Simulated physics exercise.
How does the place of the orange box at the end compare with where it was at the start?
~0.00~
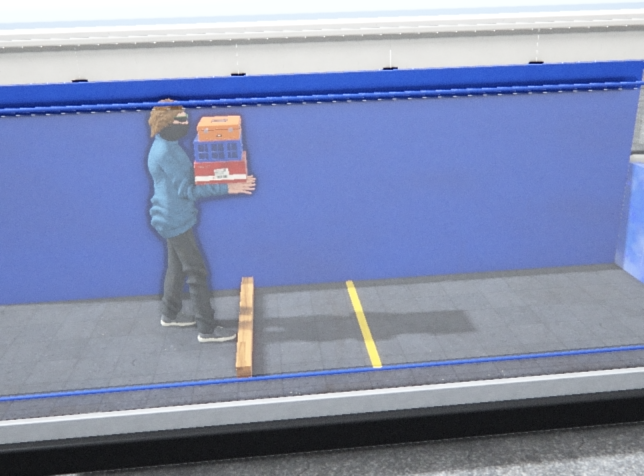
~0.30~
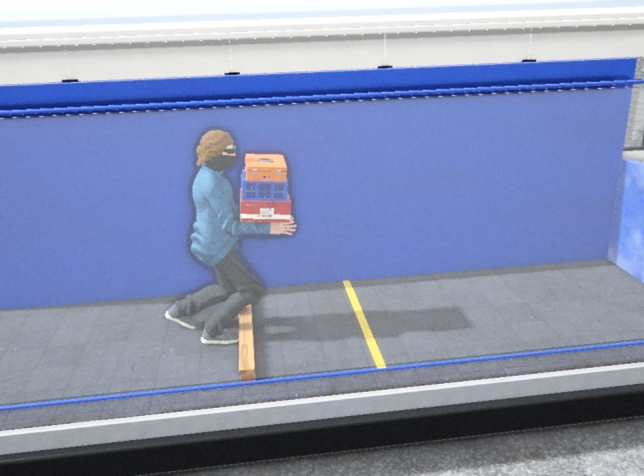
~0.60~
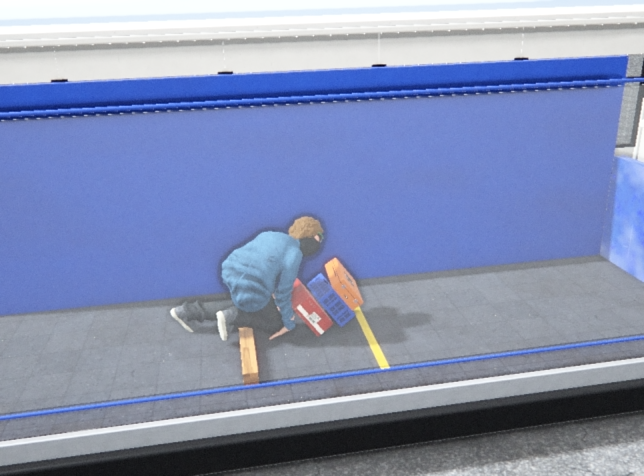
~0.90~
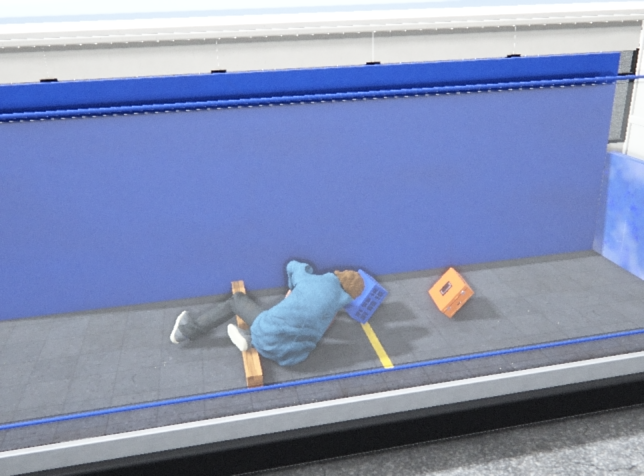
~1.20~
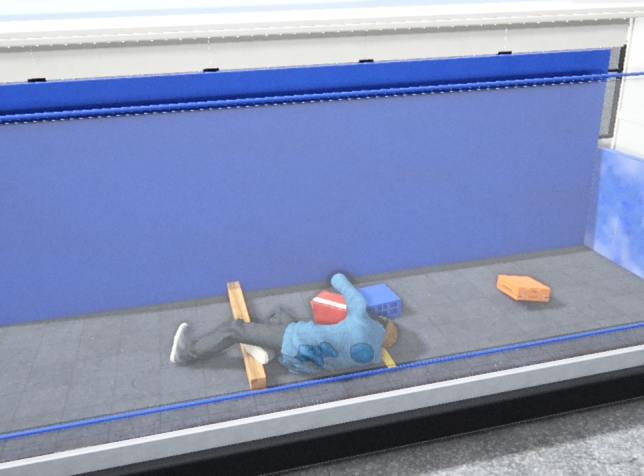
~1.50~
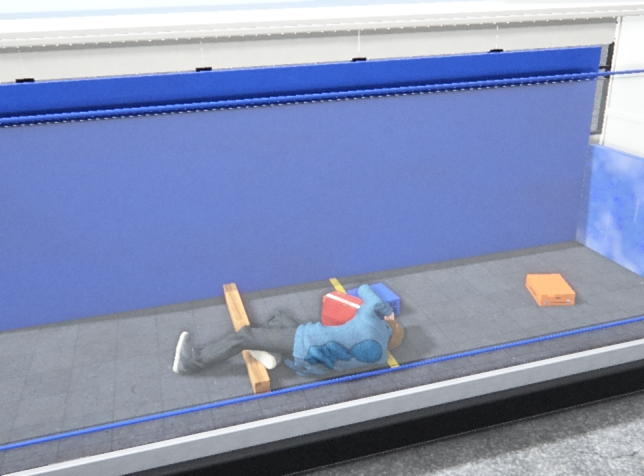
At the start it sits on top of the stack in the person's arms, left of the yellow line. At the end it lies on the floor well to the right of the line, apart from the other boxes.
